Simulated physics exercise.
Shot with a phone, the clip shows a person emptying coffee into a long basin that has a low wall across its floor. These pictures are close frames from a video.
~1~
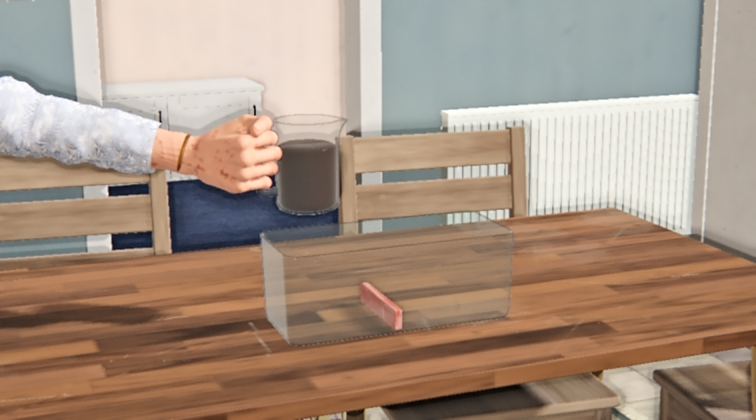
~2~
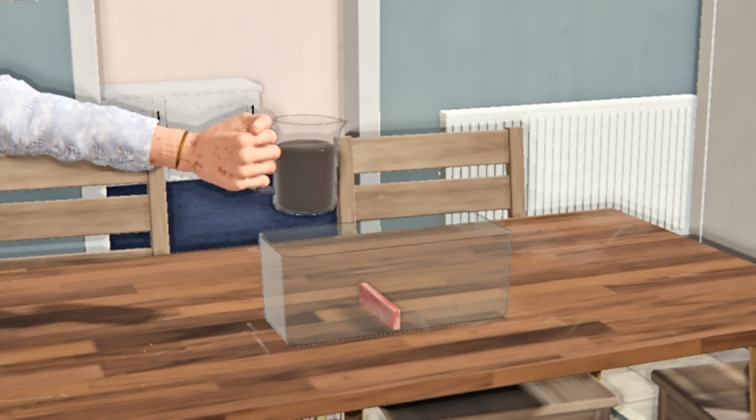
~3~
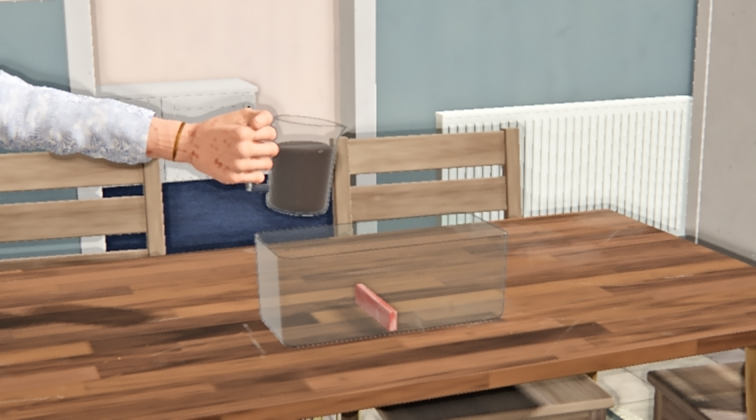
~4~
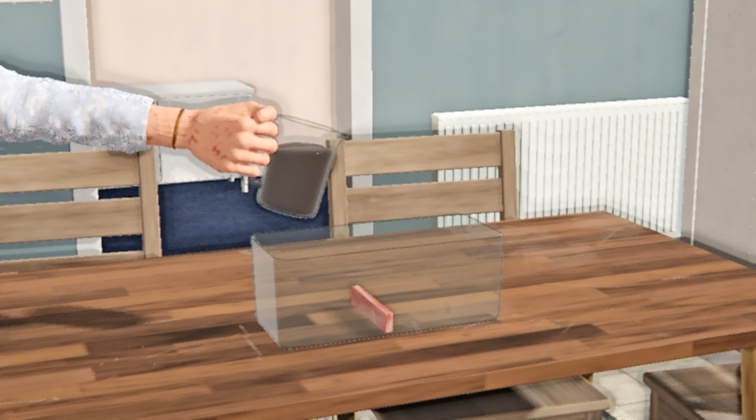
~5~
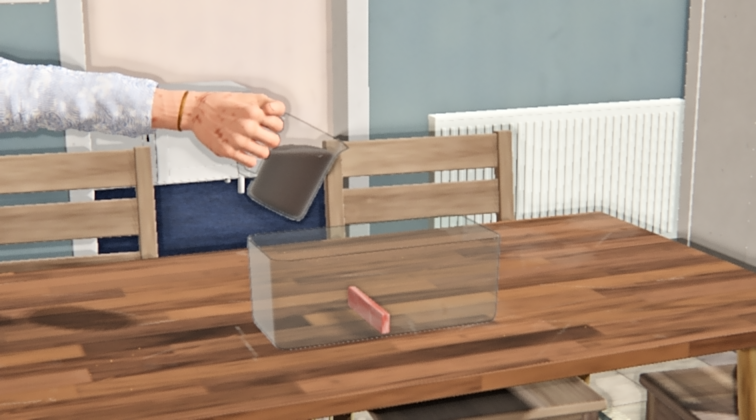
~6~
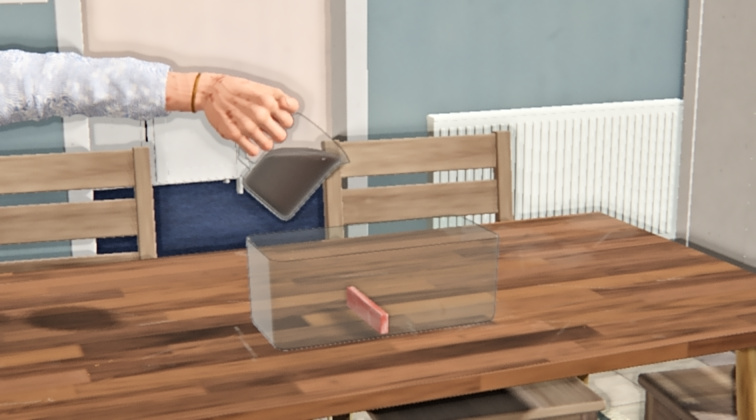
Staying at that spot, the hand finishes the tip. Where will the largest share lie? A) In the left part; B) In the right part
In the right part.
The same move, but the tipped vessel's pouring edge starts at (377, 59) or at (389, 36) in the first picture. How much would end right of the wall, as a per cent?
80 %, then 75 %.
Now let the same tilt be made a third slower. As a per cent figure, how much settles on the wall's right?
I'd say close to 85 %.
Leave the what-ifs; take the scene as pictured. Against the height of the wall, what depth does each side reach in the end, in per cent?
Left 10 %, right 50 %.
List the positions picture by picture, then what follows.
Tilt 0°; pouring edge (347, 118); surface from (277, 146) to (334, 142); the long basin's rim runs from (272, 246) to (494, 222); the wall's top is at (381, 297), in the first picture.
Tilt 2°; pouring edge (347, 120); surface from (275, 147) to (333, 143), in the second picture.
Tilt 8°; pouring edge (347, 125); surface from (273, 148) to (331, 144), in the third picture.
Tilt 17°; pouring edge (348, 135); surface from (270, 153) to (329, 147), in the fourth picture.
Tilt 30°; pouring edge (349, 147); surface from (262, 162) to (332, 150), in the fifth picture.
Tilt 44°; pouring edge (350, 162); surface from (250, 170) to (338, 155), in the sixth picture.
A moment on, the tilt is 106° and 59 per cent is still to pour, 5 is left of the wall and 15 right of it.
Next, the tilt is 112° and 12 per cent is still to pour, 18 is left of the wall and 59 right of it.
Then the tilt is 112° and 1 per cent is still to pour, 17 is left of the wall and 80 right of it.
Later the tilt is 112° and 0 per cent is still to pour, 18 is left of the wall and 81 right of it.
Finally, 18 per cent lies left of the wall, 81 right of it and 1 outside.
